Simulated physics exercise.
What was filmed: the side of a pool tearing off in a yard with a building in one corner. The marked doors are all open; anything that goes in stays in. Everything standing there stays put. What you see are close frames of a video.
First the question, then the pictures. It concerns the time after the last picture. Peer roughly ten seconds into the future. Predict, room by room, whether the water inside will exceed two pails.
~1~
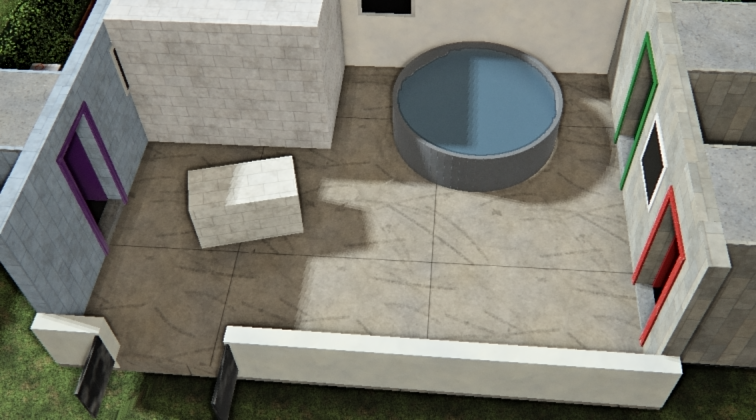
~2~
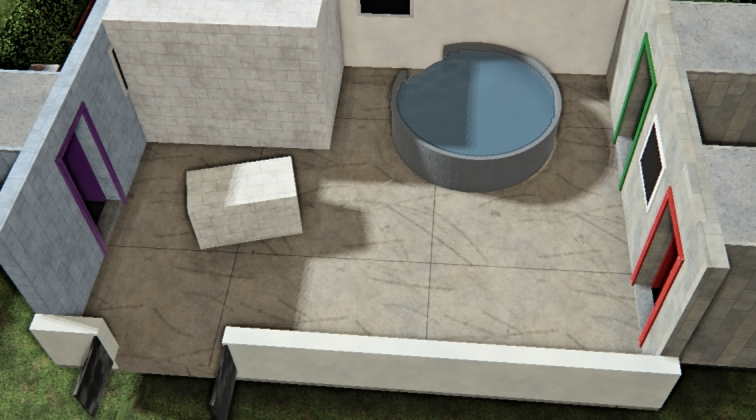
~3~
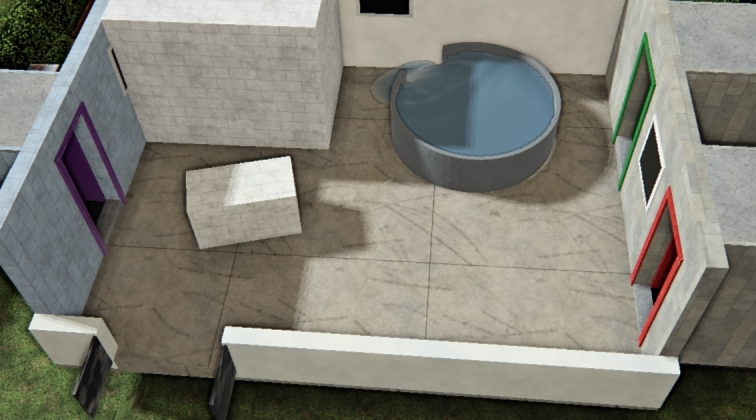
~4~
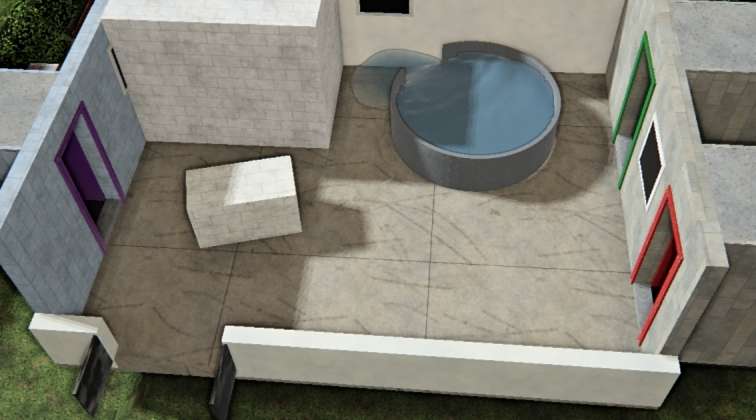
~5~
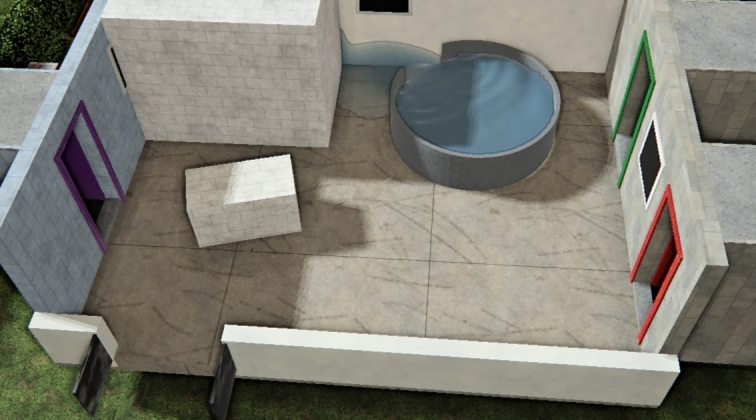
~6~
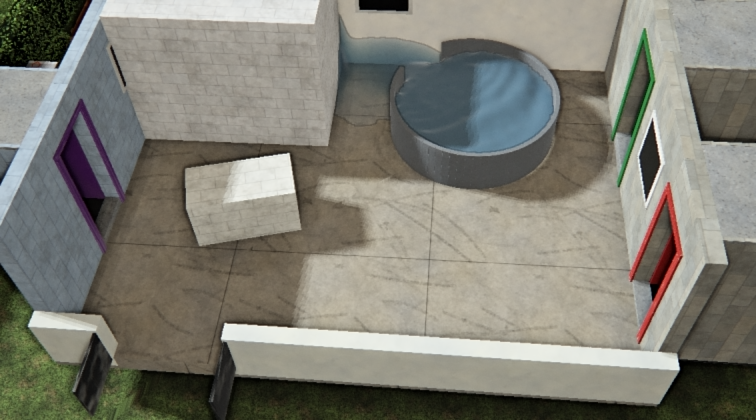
Red door: Tops two buckets; green door: Never tops two buckets; purple door: Never tops two buckets.
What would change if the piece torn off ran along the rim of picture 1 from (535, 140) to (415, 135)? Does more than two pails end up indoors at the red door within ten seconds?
Here the red door overshoots.
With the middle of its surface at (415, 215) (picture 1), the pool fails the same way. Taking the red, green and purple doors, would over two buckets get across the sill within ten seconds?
Then: Red stays under; green stays under; purple passes that mark.
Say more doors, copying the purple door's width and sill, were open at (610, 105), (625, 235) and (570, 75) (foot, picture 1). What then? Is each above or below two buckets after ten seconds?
Stays within it; stays within it; stays within it.
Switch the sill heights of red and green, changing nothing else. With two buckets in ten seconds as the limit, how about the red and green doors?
Looks like the red door doesn't reach that amount while the green door surpasses that amount.
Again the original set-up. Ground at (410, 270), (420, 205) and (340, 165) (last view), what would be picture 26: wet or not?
Taking them as listed, they are waterlogged, waterlogged and waterlogged.
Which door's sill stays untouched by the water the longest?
The purple-painted one.
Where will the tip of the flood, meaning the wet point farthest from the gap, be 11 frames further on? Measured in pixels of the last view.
Somewhere about (290, 309).
A moment on, water covers 10 % of the floor; the red door not reached, the green door not reached, the purple door not reached.
Next, water covers 30 % of the floor; the red door not reached, the green door not reached, the purple door not reached.
Then, water covers 55 % of the floor; the red door not reached, the green door wet at the sill, nothing in, the purple door not reached.
Later, water covers 85 % of the floor; the red door over two buckets in, the green door wet at the sill, nothing in, the purple door wet at the sill, nothing in.
In the end, water covers 100 % of the floor; the red door far over two buckets in, the green door wet at the sill, nothing in, the purple door wet at the sill, nothing in.
